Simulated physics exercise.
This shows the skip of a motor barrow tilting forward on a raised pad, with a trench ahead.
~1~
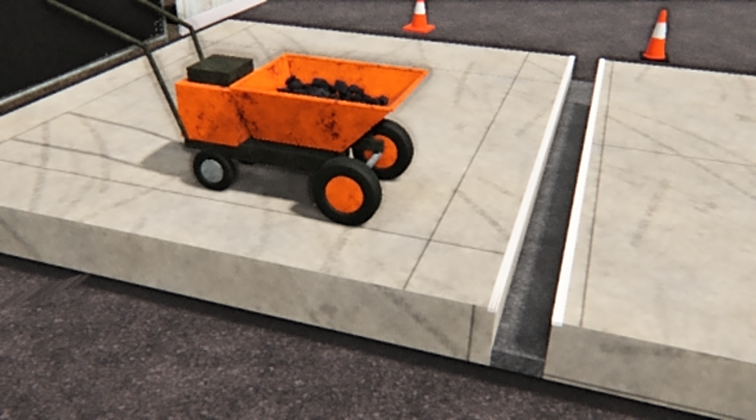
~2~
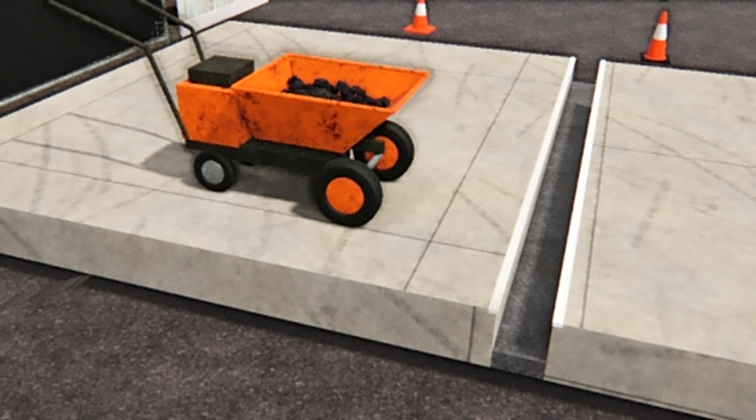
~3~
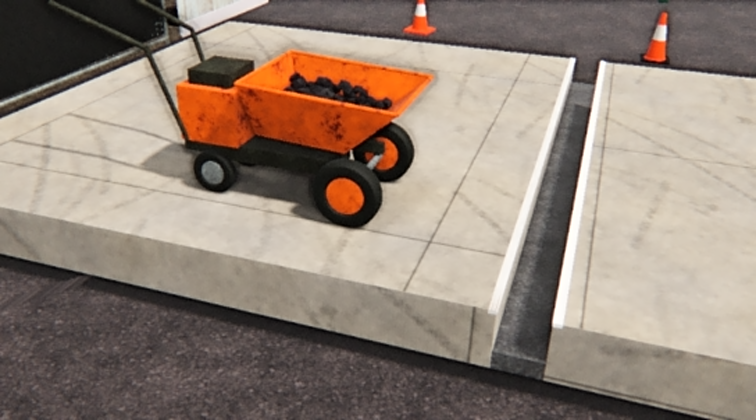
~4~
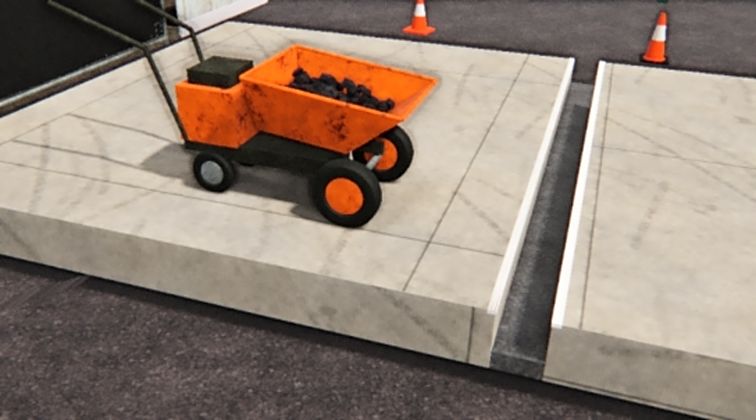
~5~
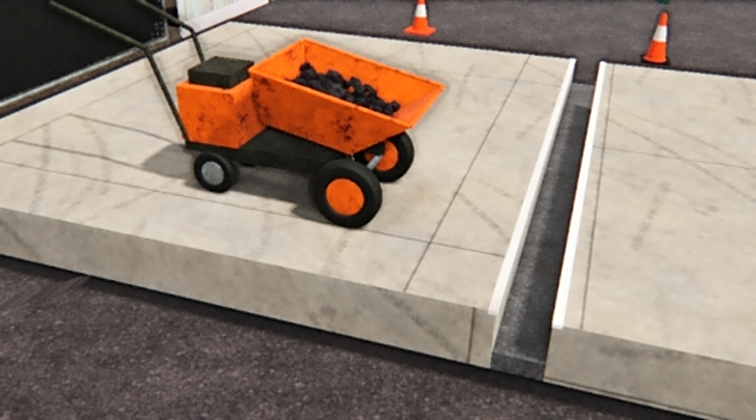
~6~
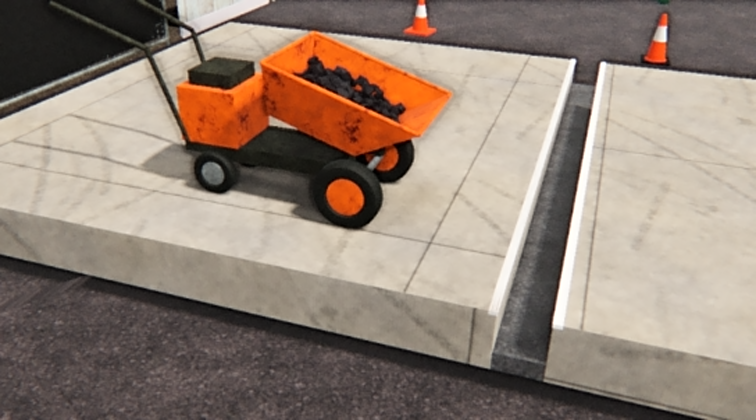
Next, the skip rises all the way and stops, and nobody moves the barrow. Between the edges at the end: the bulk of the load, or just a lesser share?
Largely missed.
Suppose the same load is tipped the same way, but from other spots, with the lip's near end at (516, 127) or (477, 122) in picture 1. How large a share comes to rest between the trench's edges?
About 0 %, then 80 %.
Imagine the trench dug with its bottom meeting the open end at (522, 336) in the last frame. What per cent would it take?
Estimated share: Approx. 40 per cent.
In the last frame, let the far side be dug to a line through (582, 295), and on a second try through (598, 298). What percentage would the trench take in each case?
The first try gives 40 percent, then the second gives 40 percent.
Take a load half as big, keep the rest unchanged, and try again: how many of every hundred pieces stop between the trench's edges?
It would be around 20 per cent.
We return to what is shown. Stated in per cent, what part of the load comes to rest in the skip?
Roughly 15 per cent.
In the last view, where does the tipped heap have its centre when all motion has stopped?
Last view, resting centre - approx. (508, 224).
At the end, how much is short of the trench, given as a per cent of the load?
It works out to close to 50 per cent.
Shortly afterwards, skip tipped steeply; the whole lot in the skip.
Next, skip tipped right over; near two thirds in the skip; near a quarter short of the trench; only a few falling.
Some moments later, skip tipped right over; near a quarter in the skip; near half short of the trench; near a quarter in or heaped over the trench.
In the end, skip tipped right over; a little in the skip; near half short of the trench; near a third in or heaped over the trench; none at all beyond it.
